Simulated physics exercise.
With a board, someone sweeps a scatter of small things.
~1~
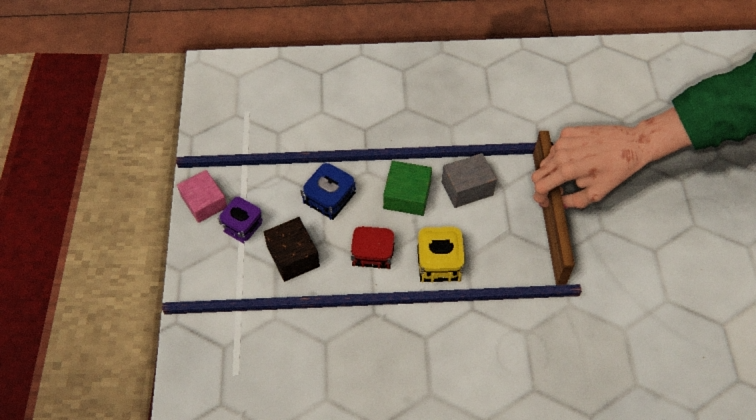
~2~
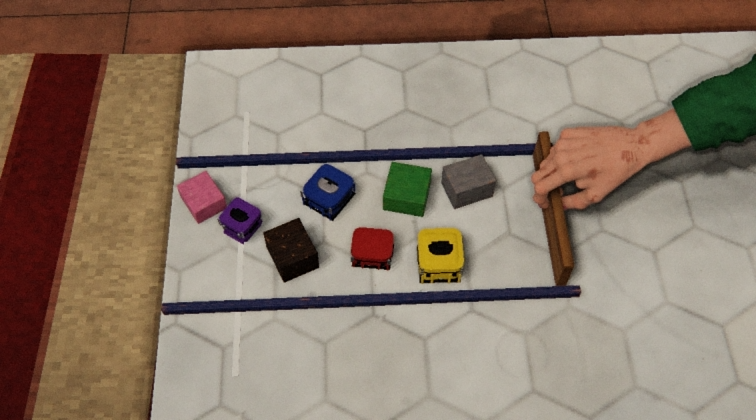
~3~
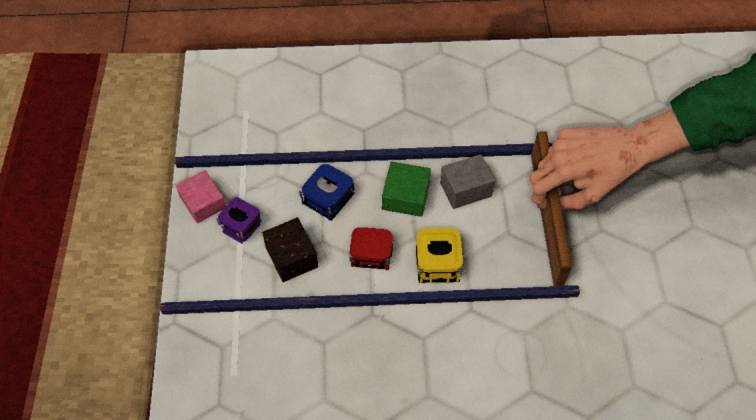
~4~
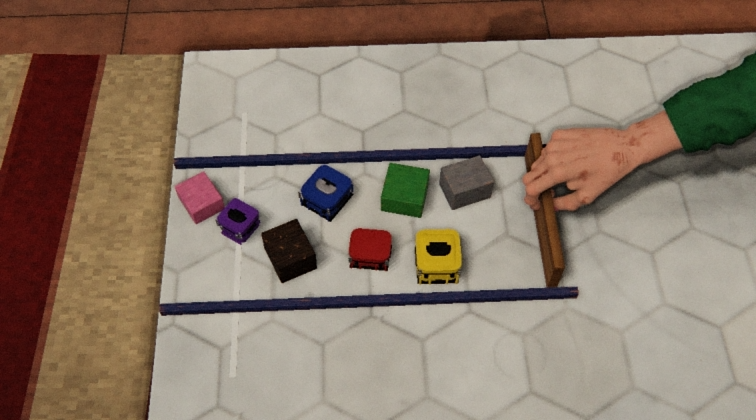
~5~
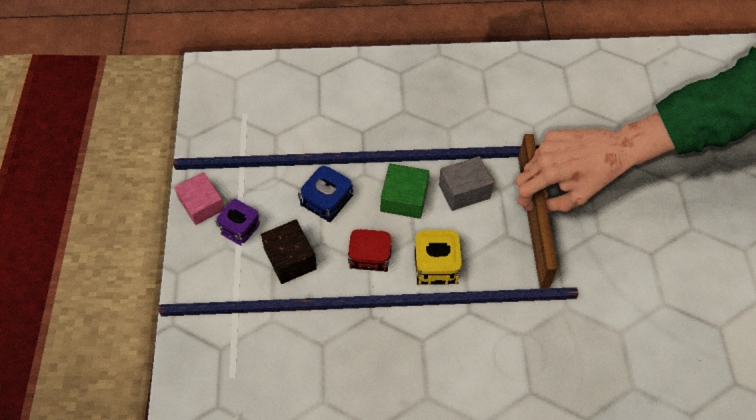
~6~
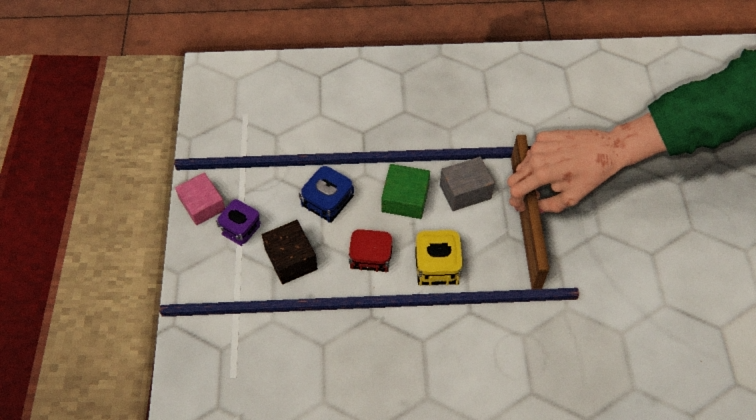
In this clip, a hand in a green sleeve slides a wooden board slightly left between two blue rails on a hexagon-patterned surface, toward scattered colourful blocks and cases, which stay in place near a white tape line.
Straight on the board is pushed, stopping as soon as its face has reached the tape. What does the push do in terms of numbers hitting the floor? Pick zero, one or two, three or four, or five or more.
It sends three or four to the floor.
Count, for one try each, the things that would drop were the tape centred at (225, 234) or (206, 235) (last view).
You'd find 6 and then 6 on the floor.
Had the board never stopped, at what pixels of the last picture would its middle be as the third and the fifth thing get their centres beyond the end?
At (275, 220) for the third, at (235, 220) for the fifth.
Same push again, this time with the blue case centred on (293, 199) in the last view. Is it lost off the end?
Here it goes off.
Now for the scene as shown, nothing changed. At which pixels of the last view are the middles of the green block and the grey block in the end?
Reading them off: First (174, 201); then (219, 188).
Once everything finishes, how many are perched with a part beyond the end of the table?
I'd say 2 of them.
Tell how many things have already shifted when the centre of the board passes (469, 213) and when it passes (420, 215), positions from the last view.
By then 2, and later 5.
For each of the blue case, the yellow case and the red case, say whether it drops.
Here's how it goes: The blue case goes down, the yellow case hangs in there and the red case hangs in there.
Soon after, none off yet; pink block at rest near (200, 199); purple case at rest near (240, 223); black block at rest near (290, 252).
After that, none off yet; pink block at rest near (200, 199); purple case displaced about its own width near (220, 231); black block displaced about its own width near (255, 249).
And then, one off so far; pink block on its way down near (151, 249); purple case tilting well over near (142, 254); black block displaced well along near (178, 253).
In the end, the number that fall off is three or four; gone, blue case, black block, purple case and pink block.
